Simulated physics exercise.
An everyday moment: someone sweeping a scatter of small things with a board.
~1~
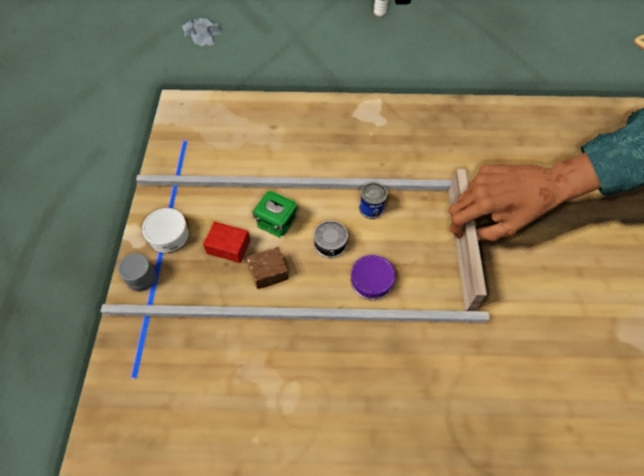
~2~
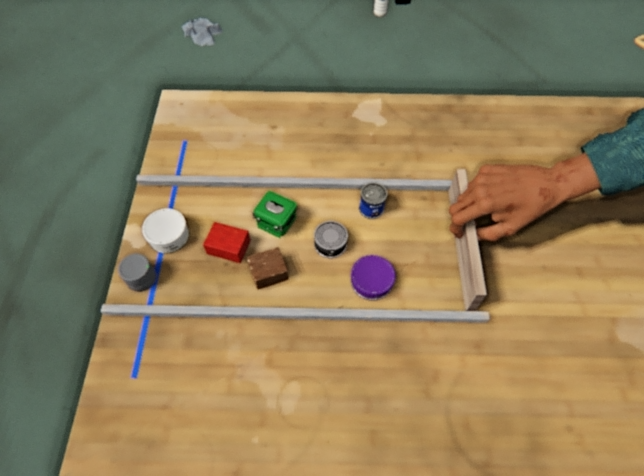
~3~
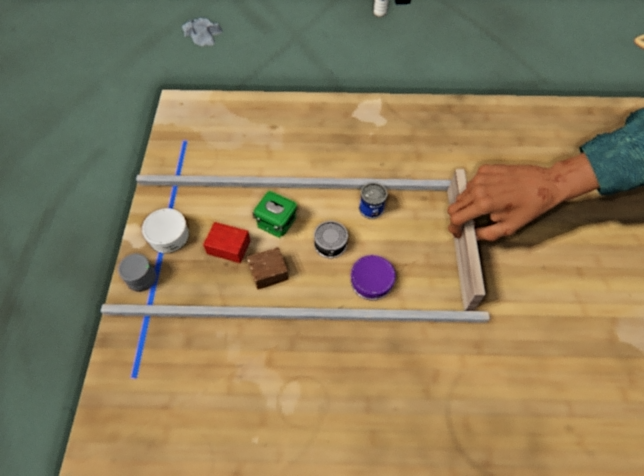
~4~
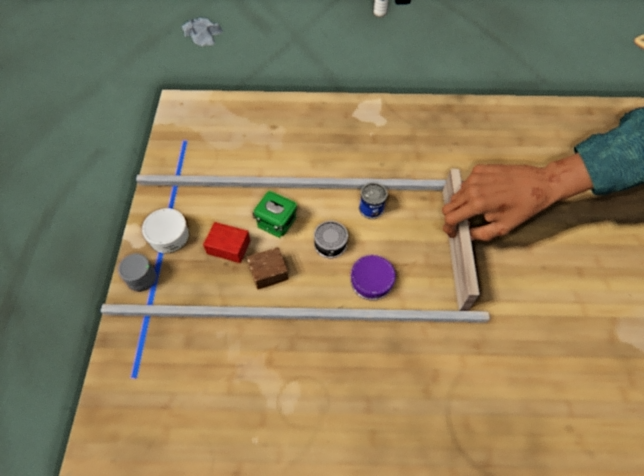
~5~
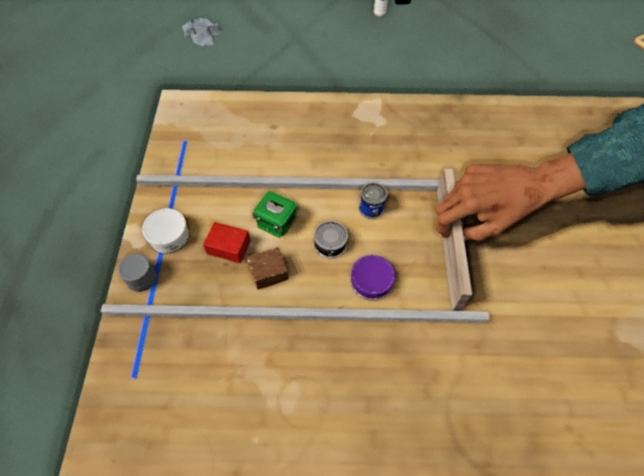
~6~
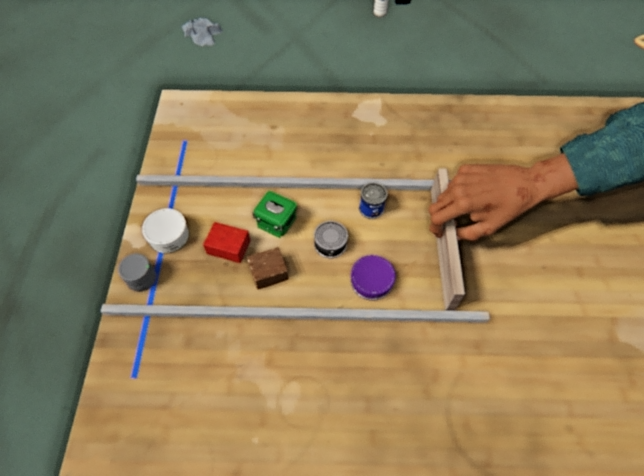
The clip shows a hand holding a wooden board upright between two rails on a wooden table, first keeping nearly still, then sliding it slightly left toward a scatter of small blocks, tins and lids, which stay in place.
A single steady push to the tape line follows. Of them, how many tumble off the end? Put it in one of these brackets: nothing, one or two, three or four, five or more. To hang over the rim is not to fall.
Missing: Three up to four.
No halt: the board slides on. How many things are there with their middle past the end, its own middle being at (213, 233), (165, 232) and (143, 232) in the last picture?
0; 3; 5.
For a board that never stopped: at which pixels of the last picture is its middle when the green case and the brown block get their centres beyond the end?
With the green case it sits around (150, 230), with the brown block around (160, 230).
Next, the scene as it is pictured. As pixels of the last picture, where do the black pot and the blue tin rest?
Around (145, 237) and around (158, 188).
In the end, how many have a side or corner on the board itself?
3.
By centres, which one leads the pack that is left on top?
Brown block.
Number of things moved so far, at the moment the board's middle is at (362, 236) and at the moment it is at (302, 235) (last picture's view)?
2 and 6.
Soon after, none off yet; grey lid at rest near (138, 273); white pot at rest near (167, 231); red block at rest near (227, 242).
In the end, the number that fall off is three or four; gone, red block, white pot and grey lid.
